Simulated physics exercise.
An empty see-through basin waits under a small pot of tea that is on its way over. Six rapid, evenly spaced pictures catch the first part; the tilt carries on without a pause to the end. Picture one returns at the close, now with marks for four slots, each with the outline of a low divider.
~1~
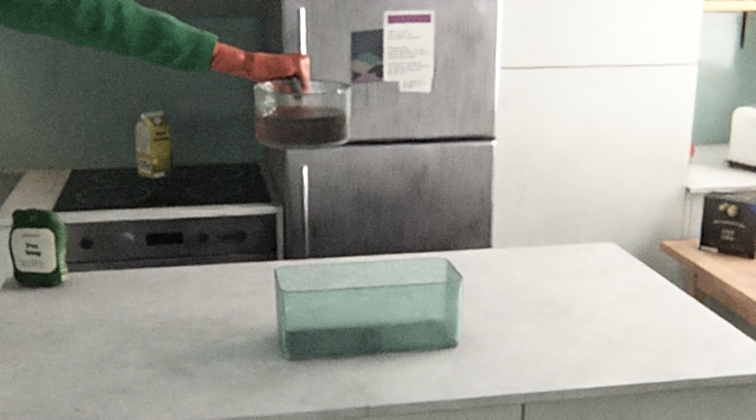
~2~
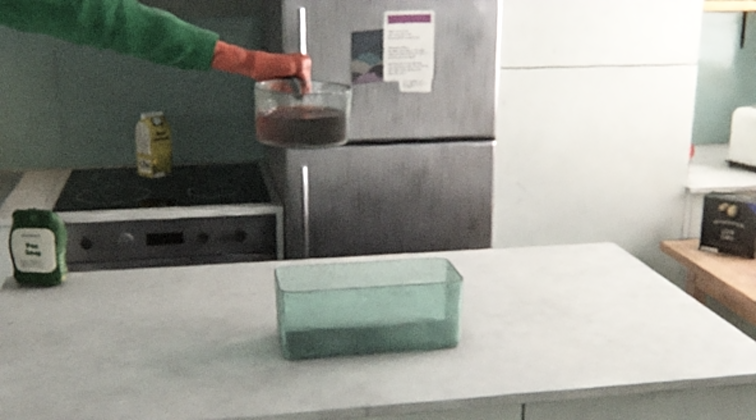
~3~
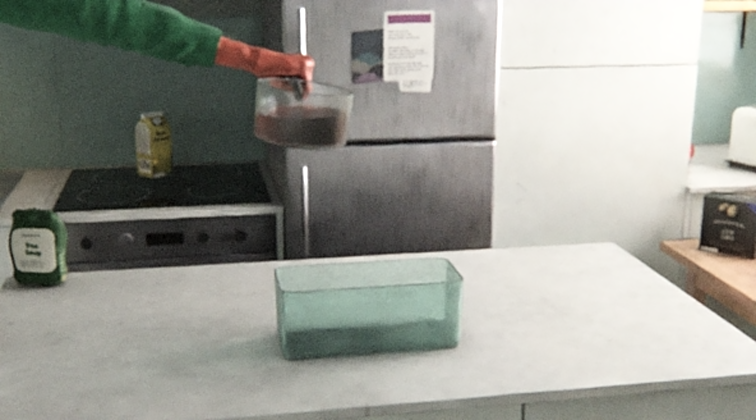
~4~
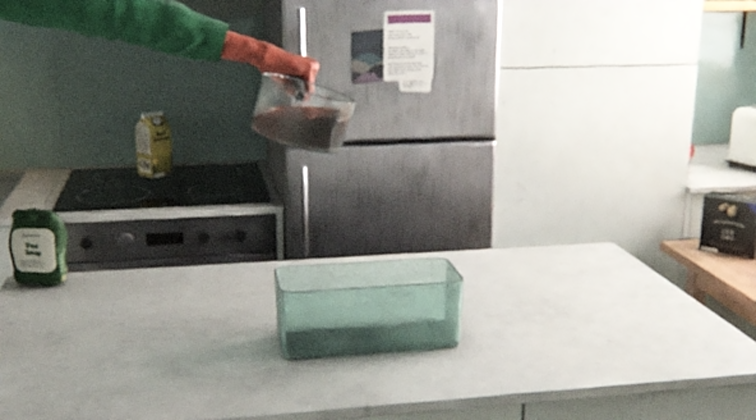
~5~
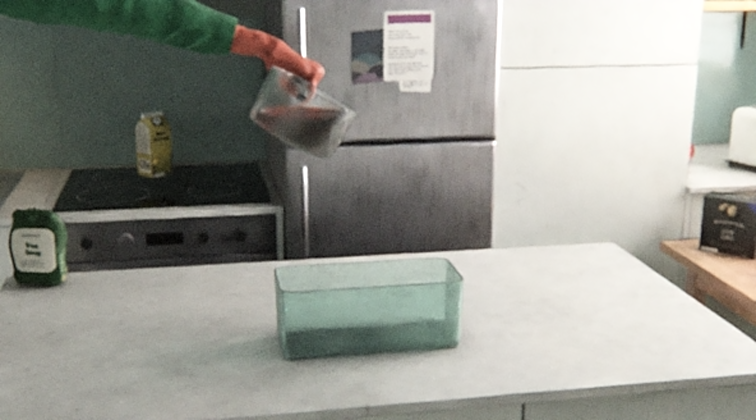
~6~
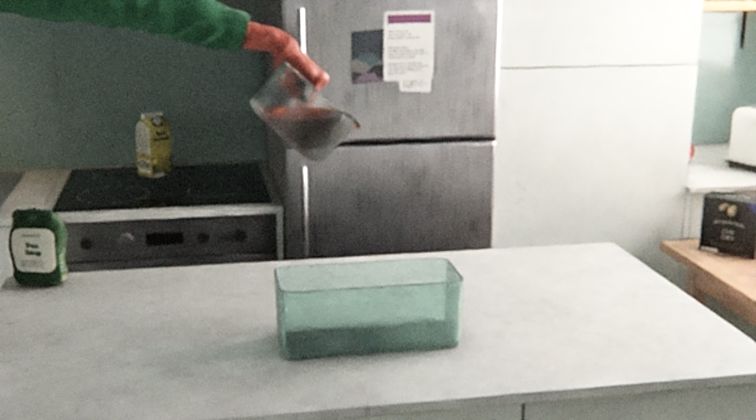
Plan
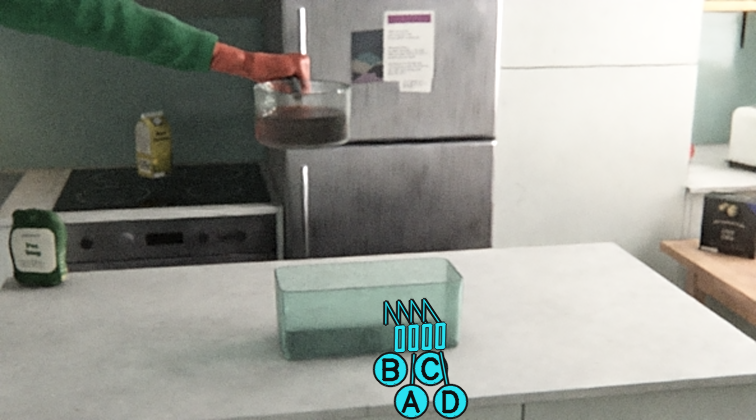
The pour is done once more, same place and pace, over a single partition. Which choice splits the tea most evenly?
B is best.
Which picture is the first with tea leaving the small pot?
Picture 6.
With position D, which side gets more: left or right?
The left one.
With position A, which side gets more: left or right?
The left one.
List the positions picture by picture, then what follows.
The first picture shows upright, lip at (348, 85); basin from (283, 358) to (459, 345); nothing has left yet.
The second picture shows upright, lip at (349, 87); nothing has left yet.
The third picture shows tipped about 8°, lip at (351, 92); nothing has left yet.
The fourth picture shows tipped about 17°, lip at (354, 100); nothing has left yet.
The fifth picture shows tipped about 29°, lip at (355, 111); nothing has left yet.
The sixth picture shows tipped about 43°, lip at (354, 123); tea is over the lip, down to (354, 123).
In cyan, A at (413, 354); B at (400, 355); C at (427, 353); D at (440, 352).
Choosing A, about 71 % ends left of the wall and 27 % right of it; 3 % is lost outside.
Choosing B, about 44 % ends left of the wall and 54 % right of it.
Choosing C, about 87 % ends left of the wall and 10 % right of it; 3 % is lost outside.
Choosing D, about 90 % ends left of the wall and 7 % right of it.
